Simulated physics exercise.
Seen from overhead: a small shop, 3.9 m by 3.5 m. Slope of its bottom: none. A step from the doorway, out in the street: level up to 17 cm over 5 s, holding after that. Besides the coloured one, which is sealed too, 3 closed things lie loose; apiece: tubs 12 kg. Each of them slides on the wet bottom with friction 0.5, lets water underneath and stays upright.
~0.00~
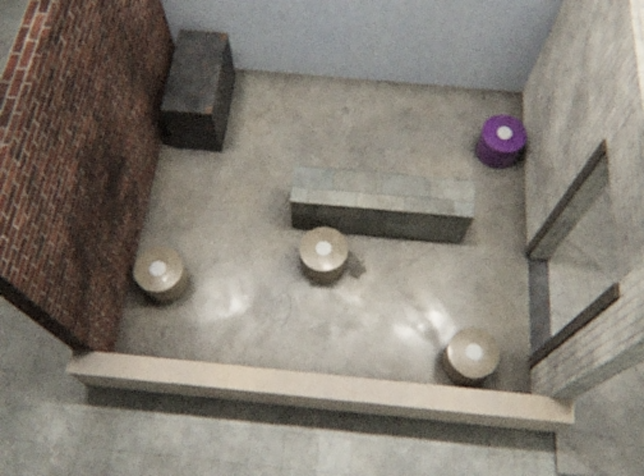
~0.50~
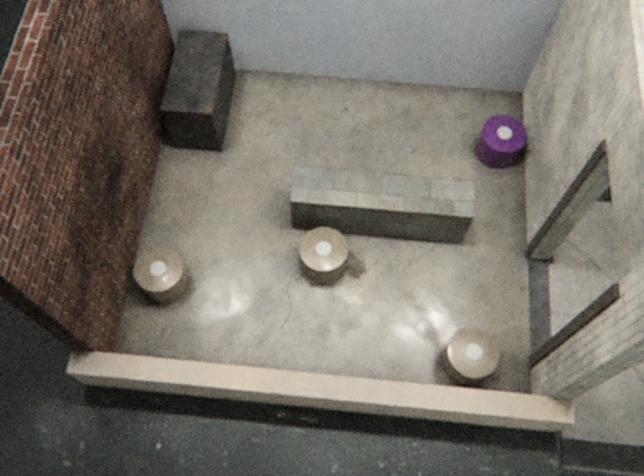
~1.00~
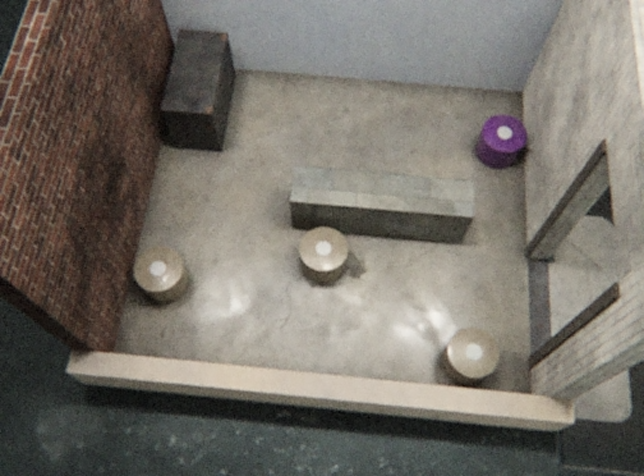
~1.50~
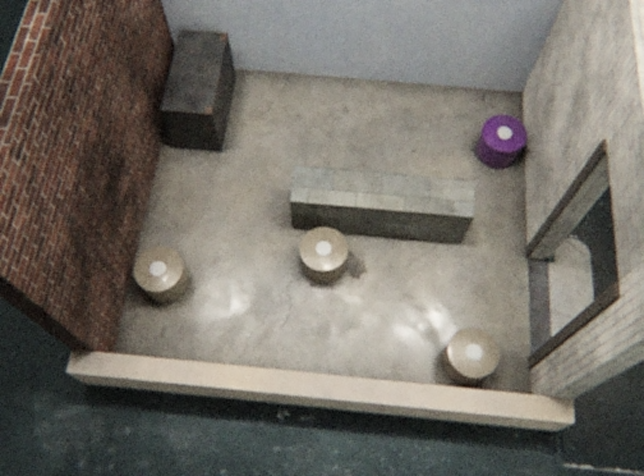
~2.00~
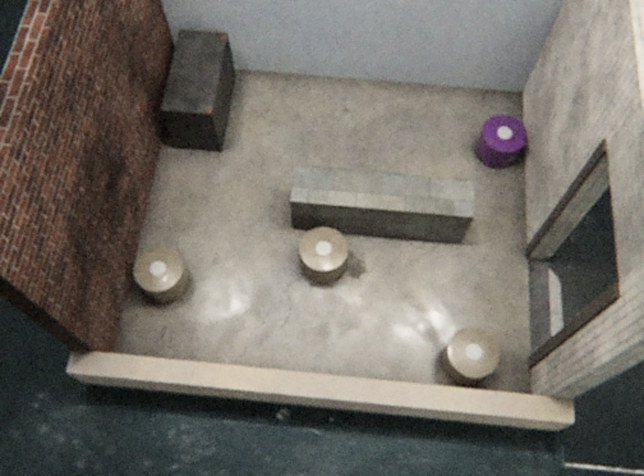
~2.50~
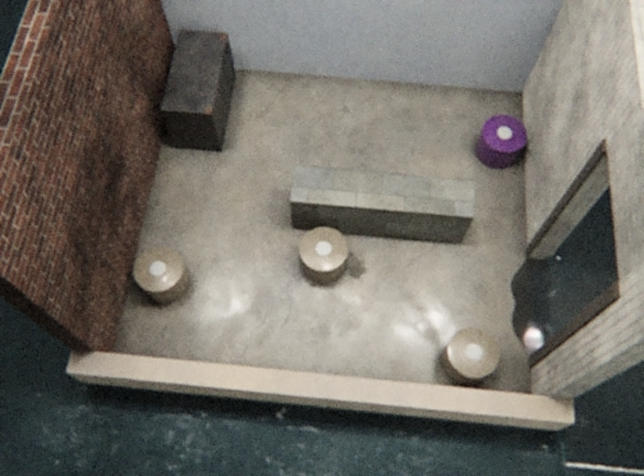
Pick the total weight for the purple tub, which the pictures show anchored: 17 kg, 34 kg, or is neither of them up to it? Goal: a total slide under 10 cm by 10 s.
17 kg is enough.
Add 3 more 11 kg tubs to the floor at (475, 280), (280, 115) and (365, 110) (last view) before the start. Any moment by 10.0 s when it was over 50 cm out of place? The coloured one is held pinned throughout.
First: Beyond the limit; second: Inside the limit; third: Inside the limit.
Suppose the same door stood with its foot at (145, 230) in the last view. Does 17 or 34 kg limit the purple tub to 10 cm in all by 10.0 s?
Well, then the lesser option suffices.
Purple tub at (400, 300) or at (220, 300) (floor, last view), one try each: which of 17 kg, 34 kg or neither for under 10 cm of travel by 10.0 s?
Well, at the first spot you need the heavier weight, and at the second either weight will do.
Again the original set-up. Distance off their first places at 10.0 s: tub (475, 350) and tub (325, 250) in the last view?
50 cm, 100 cm.
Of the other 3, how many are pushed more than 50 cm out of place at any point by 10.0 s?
The total is 1.
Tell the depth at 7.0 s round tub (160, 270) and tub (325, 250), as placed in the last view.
I'd put it at 2 cm and 5 cm respectively.
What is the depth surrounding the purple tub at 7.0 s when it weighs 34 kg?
Depth: Approx. 2 cm.
After 3.5 s the purple tub would be 0 cm from its start with 17 kg and 0 cm from its start with 34 kg; 0 cm of water round it then.
After 4.5 s the purple tub would be 0 cm from its start with 17 kg and 0 cm from its start with 34 kg; 0 cm of water round it then.
After 7.0 s the purple tub would be 0 cm from its start with 17 kg and 0 cm from its start with 34 kg; 2 cm of water round it then.
After 10.0 s the purple tub would be 0 cm from its start with 17 kg and 0 cm from its start with 34 kg; 2 cm of water round it then.
